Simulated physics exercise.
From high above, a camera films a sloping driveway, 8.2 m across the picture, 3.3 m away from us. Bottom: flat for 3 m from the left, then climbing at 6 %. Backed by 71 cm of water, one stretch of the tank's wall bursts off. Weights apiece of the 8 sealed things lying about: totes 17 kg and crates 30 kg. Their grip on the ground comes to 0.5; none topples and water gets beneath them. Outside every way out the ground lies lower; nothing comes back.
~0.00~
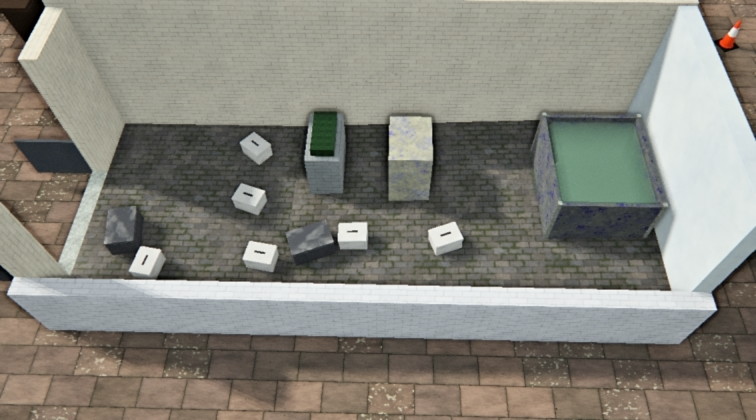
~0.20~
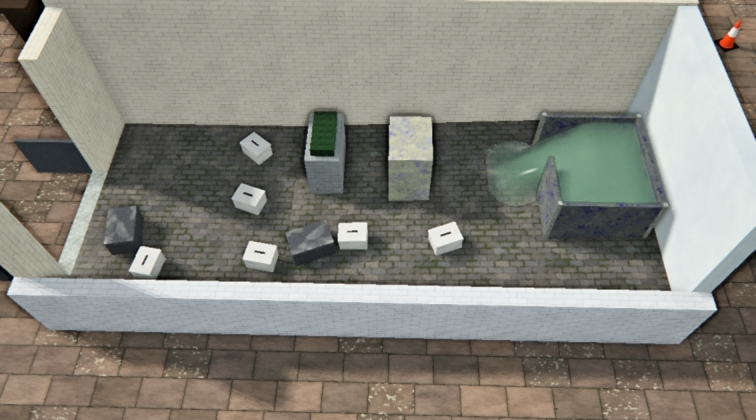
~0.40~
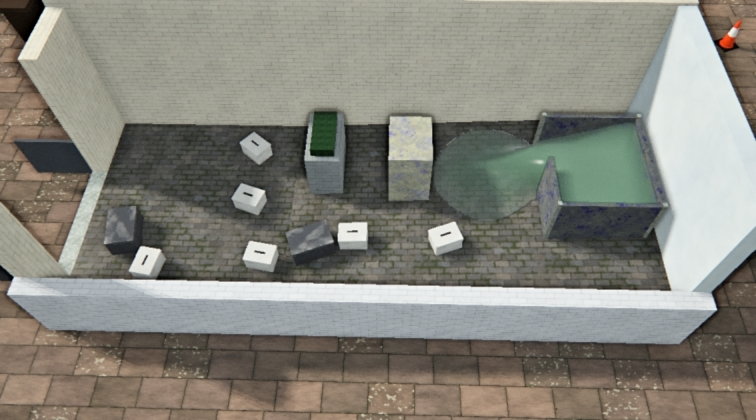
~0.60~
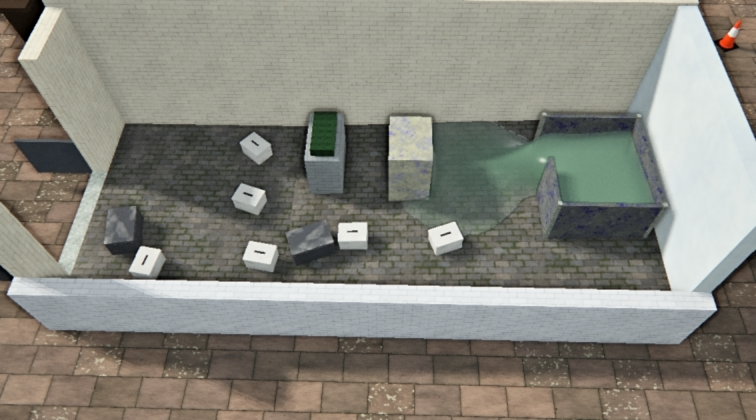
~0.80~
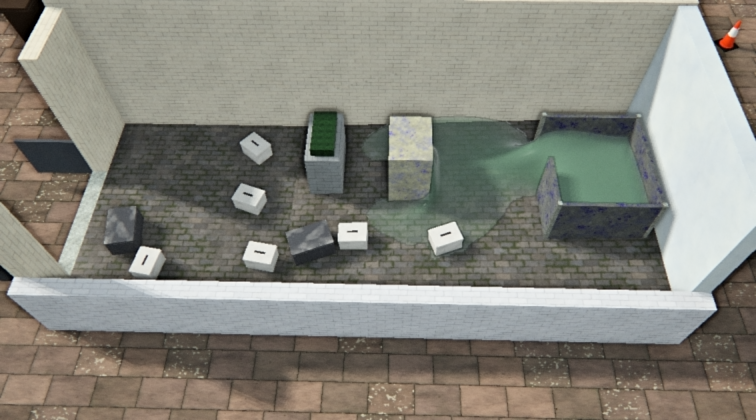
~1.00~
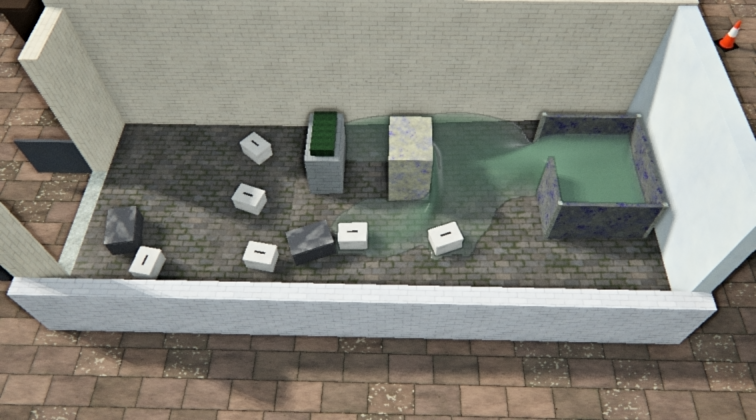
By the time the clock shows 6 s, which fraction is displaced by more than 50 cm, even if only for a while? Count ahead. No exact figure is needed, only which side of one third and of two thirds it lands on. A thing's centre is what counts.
Probably a low fraction, beneath one third.
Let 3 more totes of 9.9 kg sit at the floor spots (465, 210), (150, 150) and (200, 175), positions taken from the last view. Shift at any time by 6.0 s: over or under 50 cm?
Order as asked - goes beyond, goes beyond, stays inside.
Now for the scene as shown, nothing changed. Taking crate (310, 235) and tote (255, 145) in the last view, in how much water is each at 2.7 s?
Some 3 cm at the first, some 3 cm at the second.
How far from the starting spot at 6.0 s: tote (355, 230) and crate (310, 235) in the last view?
Respectively, 20 cm and 0 cm.
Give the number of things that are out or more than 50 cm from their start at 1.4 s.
Count: 0.
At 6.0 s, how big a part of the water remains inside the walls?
88 % or so.
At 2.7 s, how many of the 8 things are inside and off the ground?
At that moment it comes to 0.
After 1.4 s 0 of 8 are over 50 cm from their spots; 0 afloat.
After 2.7 s 1 of 8 are over 50 cm from their spots; 0 afloat.
After 4.2 s 1 of 8 are over 50 cm from their spots; 0 afloat.
After 6.0 s 1 of 8 are over 50 cm from their spots, and 1 have been at some point; 0 afloat.
